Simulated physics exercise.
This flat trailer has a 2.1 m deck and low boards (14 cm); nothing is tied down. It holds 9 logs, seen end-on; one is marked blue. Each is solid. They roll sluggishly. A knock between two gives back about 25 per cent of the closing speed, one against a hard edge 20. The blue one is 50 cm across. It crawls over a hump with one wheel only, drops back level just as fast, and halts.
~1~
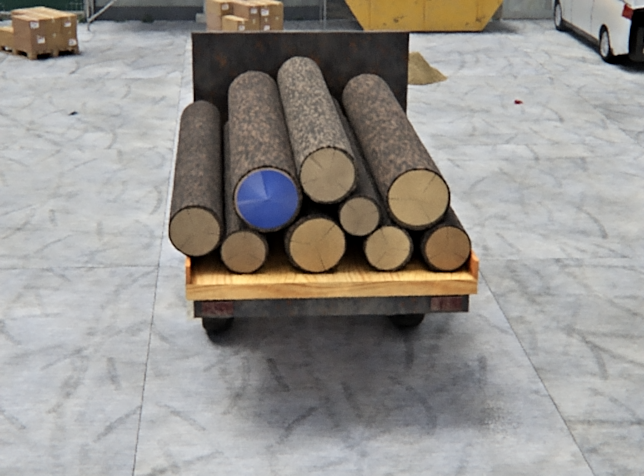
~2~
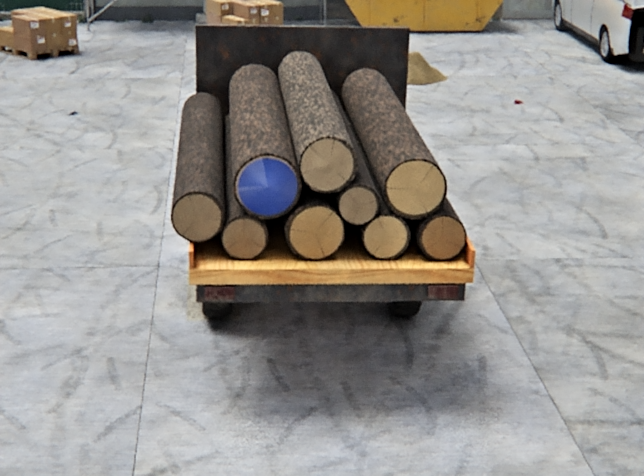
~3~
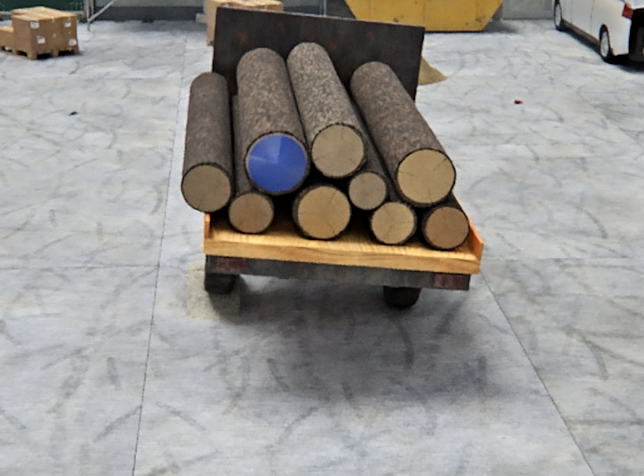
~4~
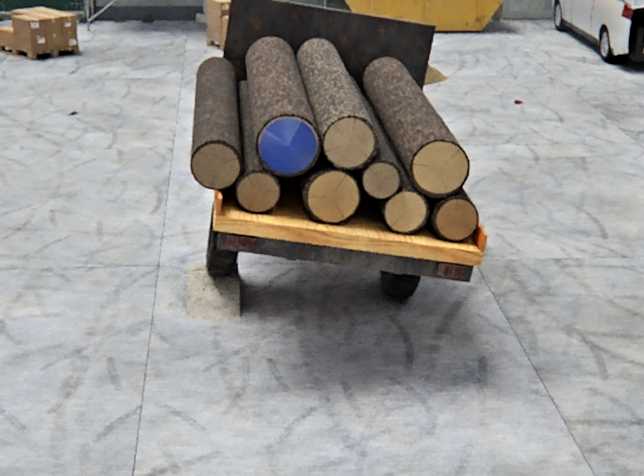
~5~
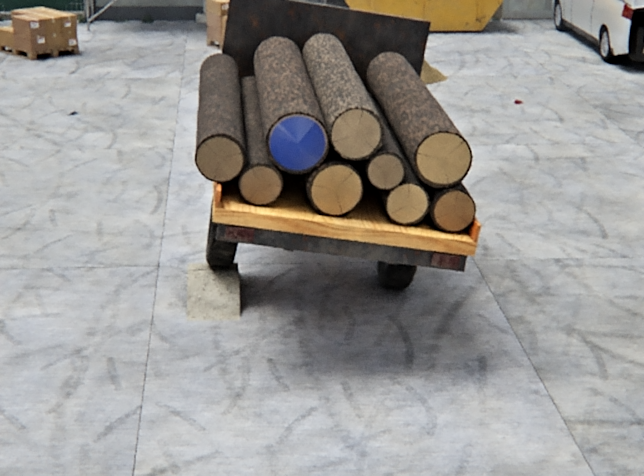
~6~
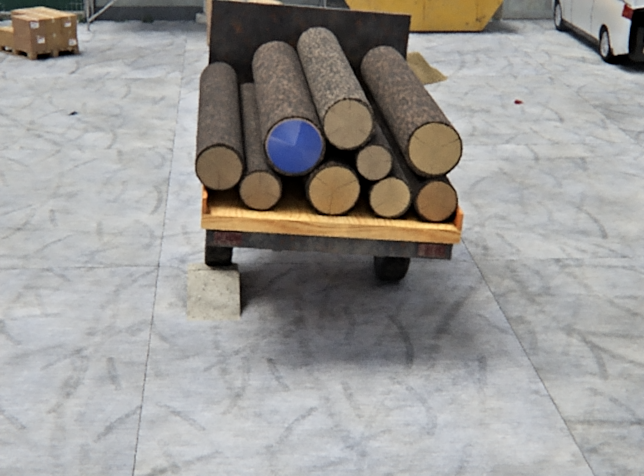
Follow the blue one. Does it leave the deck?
Blue remains on the deck.
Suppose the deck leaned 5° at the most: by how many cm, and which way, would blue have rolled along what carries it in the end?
Some 5 cm leftwards.
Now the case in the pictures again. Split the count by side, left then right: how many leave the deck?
Left 0, right 1.
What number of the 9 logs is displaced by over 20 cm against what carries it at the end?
In all, 1.
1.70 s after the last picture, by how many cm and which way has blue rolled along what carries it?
Blue 15 right.
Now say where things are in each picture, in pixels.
Blue at (267, 200); 5 of the 9 make up the bottom layer, in the first frame.
Blue at (268, 187); the deck is a shade lower on the right, in the second frame.
Blue at (277, 164); the deck slopes 6° down to the right, in the third frame.
Blue at (288, 146); the deck slopes 9° down to the right, in the fourth frame.
Blue at (298, 144); the deck slopes 9° down to the right, in the fifth frame.
Blue at (295, 147); the deck slopes 5° down to the right, in the sixth frame.
Then, 0.7 s after the last picture, blue is up on others, 75 cm from the left edge; 0 off so far.
Then, 1.7 s after the last picture, no change for blue; 1 off so far.
At rest (2.8 s after the last picture), blue is up on others, 75 cm from the left edge; 1 off so far.
